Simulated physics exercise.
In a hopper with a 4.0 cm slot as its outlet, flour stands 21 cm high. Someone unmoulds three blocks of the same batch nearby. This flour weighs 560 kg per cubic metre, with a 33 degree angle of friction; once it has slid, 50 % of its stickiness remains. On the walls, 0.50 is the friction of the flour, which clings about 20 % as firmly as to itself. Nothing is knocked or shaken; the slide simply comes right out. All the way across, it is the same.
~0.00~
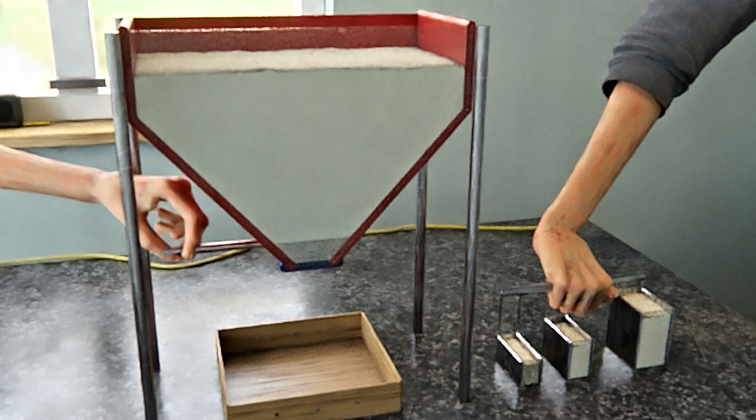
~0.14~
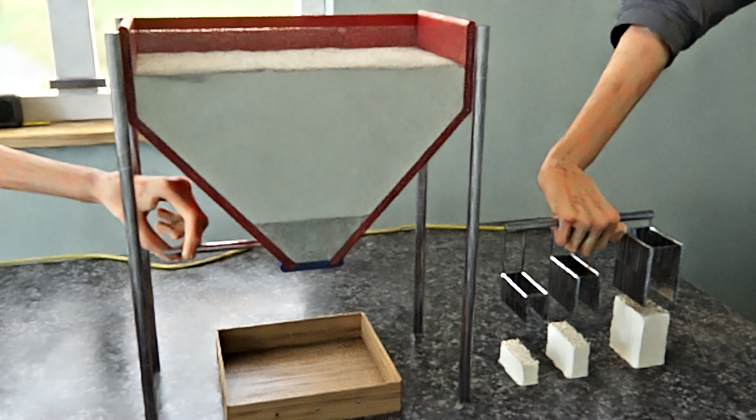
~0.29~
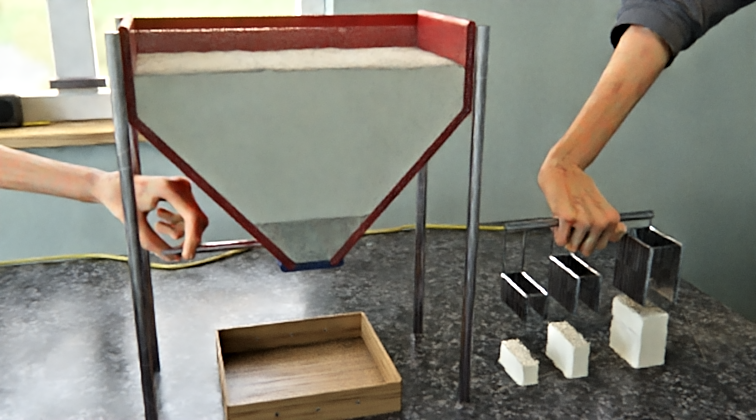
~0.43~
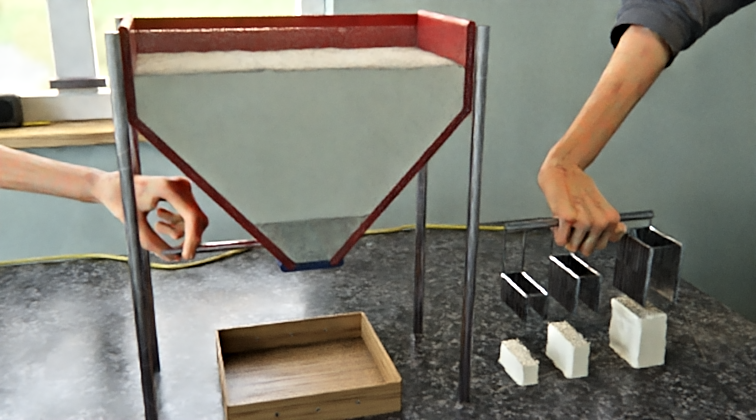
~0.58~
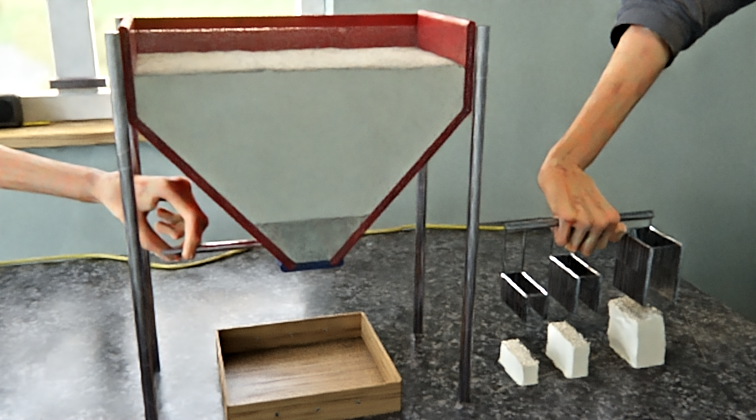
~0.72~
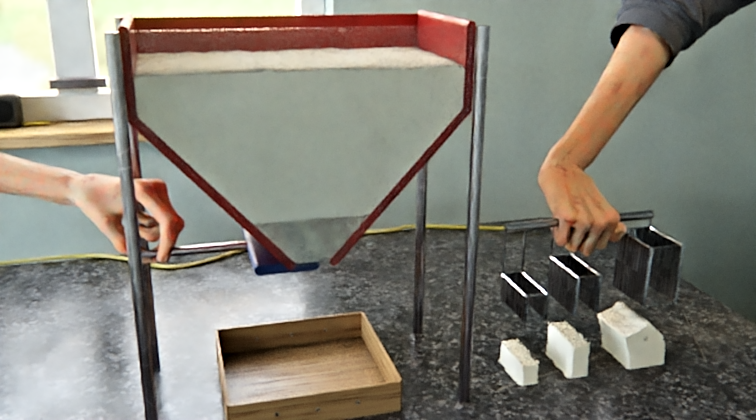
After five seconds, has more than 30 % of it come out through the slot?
No, it jams.
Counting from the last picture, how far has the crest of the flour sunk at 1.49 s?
About 0.0 centimetres.
By 1.07 s, 0 % has run out.
By 1.49 s, 0 % has run out.
By 1.90 s, 0 % has run out.
By 2.32 s, 0 % has run out.
By 5.62 s, at the end, 0 % has run out.
